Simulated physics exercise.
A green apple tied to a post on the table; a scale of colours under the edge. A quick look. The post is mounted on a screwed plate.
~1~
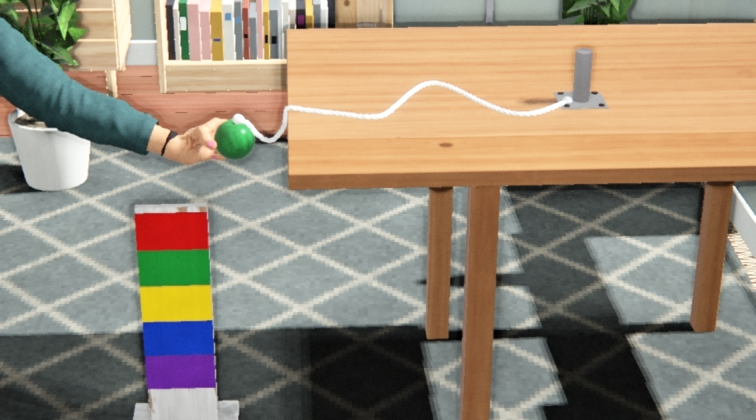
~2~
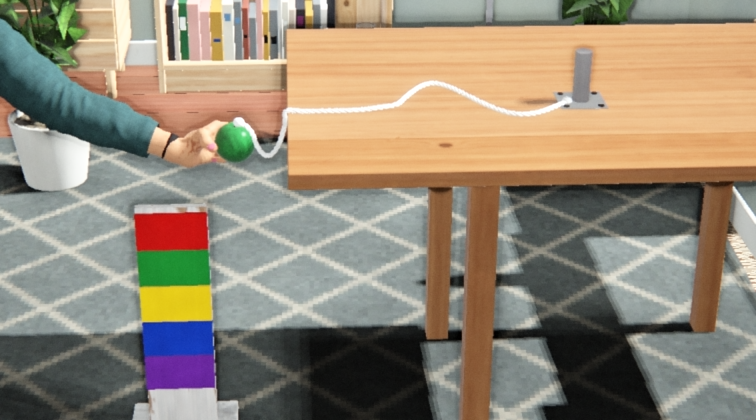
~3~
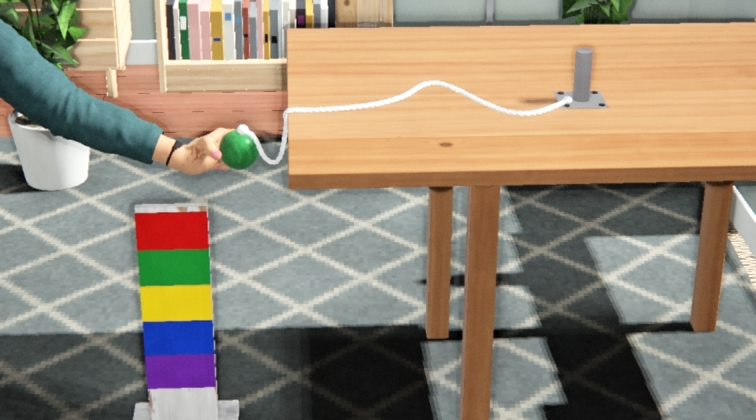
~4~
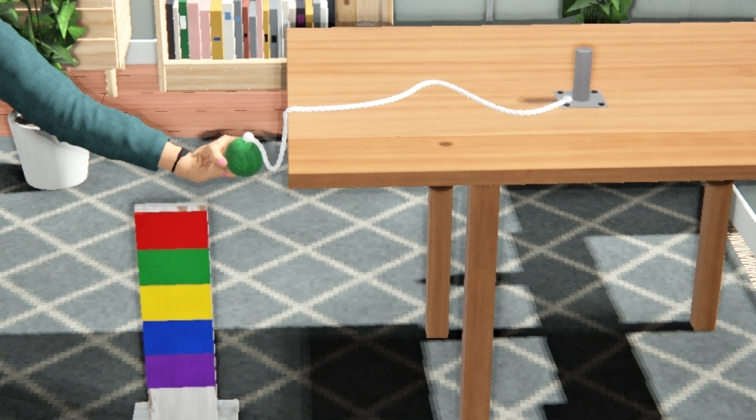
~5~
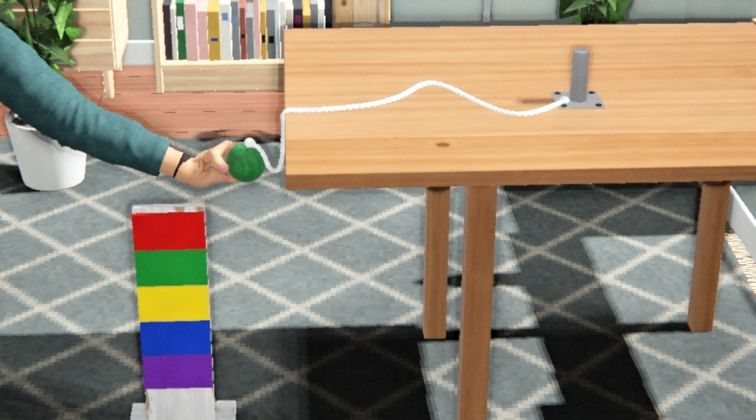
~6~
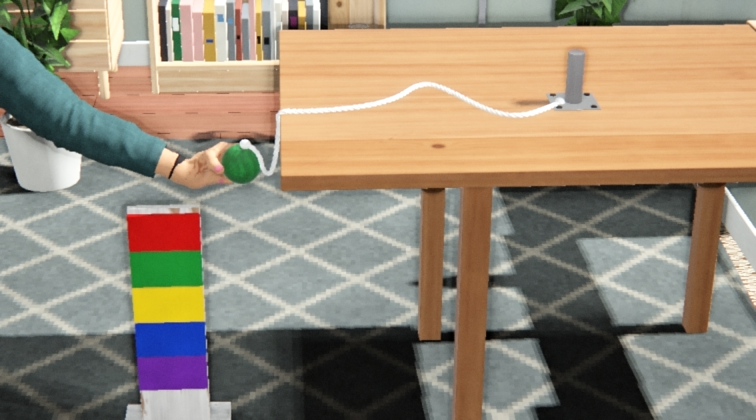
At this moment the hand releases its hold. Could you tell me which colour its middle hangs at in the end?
Its middle hangs at yellow.
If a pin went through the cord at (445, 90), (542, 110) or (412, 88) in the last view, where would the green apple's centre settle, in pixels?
In order: (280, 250), then (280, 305), then (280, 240).
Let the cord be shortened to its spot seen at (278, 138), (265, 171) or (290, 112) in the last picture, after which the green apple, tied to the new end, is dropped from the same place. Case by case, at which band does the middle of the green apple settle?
Red; green; no band.
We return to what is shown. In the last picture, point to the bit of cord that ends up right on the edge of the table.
Look close to (364, 107) - that's the one.
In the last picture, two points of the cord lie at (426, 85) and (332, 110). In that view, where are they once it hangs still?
Around (373, 108), then around (279, 146).
Soon after, apple near (248, 302); level with yellow.
After that, apple near (310, 288); level with yellow.
And then, apple near (269, 314); level with yellow.
In the end, apple near (282, 313); level with yellow. The cord holds its middle at yellow.
